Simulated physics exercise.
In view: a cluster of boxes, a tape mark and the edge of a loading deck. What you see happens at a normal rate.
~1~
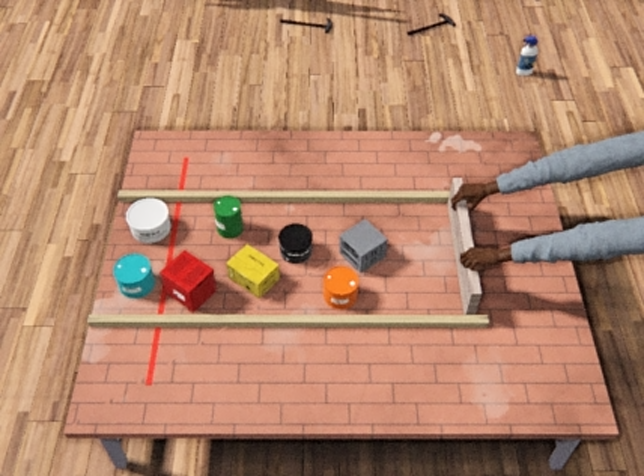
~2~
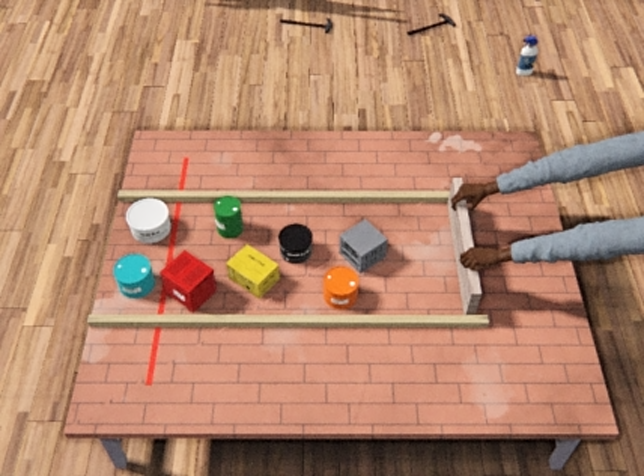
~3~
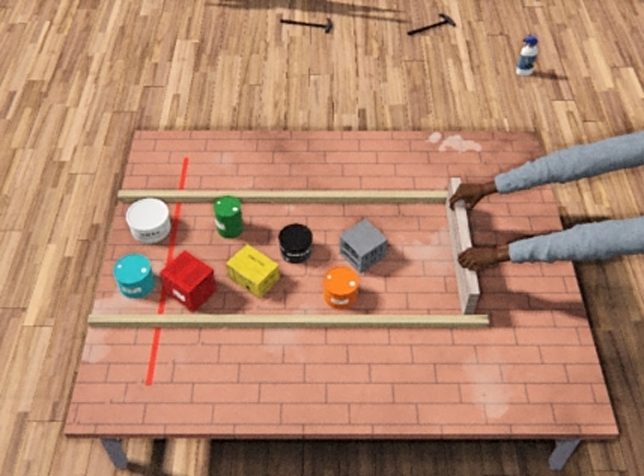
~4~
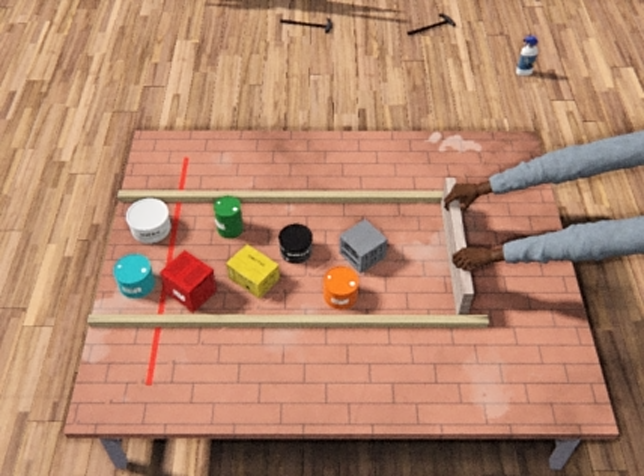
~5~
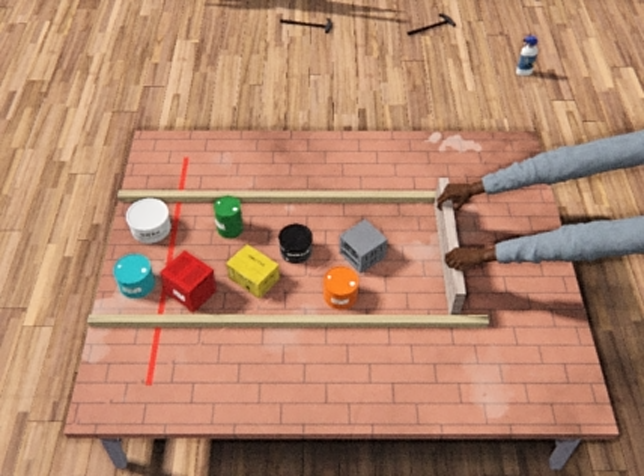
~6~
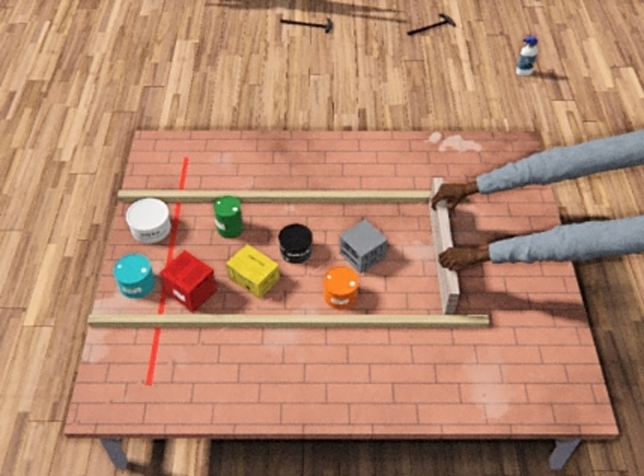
At first, two hands hold an upright plank at the right end of two rails on a table, with colourful containers and boxes spread between the rails and a red tape line at left. The hands then slide the plank slightly left, while the containers and boxes stay still.
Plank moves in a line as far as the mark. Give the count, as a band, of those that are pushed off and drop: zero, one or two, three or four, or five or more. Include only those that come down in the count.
Those that drop number one or two.
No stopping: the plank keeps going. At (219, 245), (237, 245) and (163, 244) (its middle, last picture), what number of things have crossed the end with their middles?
0; 0; 1.
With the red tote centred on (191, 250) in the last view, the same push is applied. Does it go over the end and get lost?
Placed there, the red tote ends up below.
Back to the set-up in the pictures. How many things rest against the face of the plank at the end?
3 of them.
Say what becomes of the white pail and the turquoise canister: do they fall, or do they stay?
White pail: Stays; turquoise canister: Drops.
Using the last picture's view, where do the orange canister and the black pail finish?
In the last picture, roughly (145, 286) and (120, 240).
A little later, none off yet; turquoise canister at rest near (134, 276); white pail at rest near (149, 221); red tote at rest near (189, 282).
When it is over, the number that fall off is one or two; down, turquoise canister.
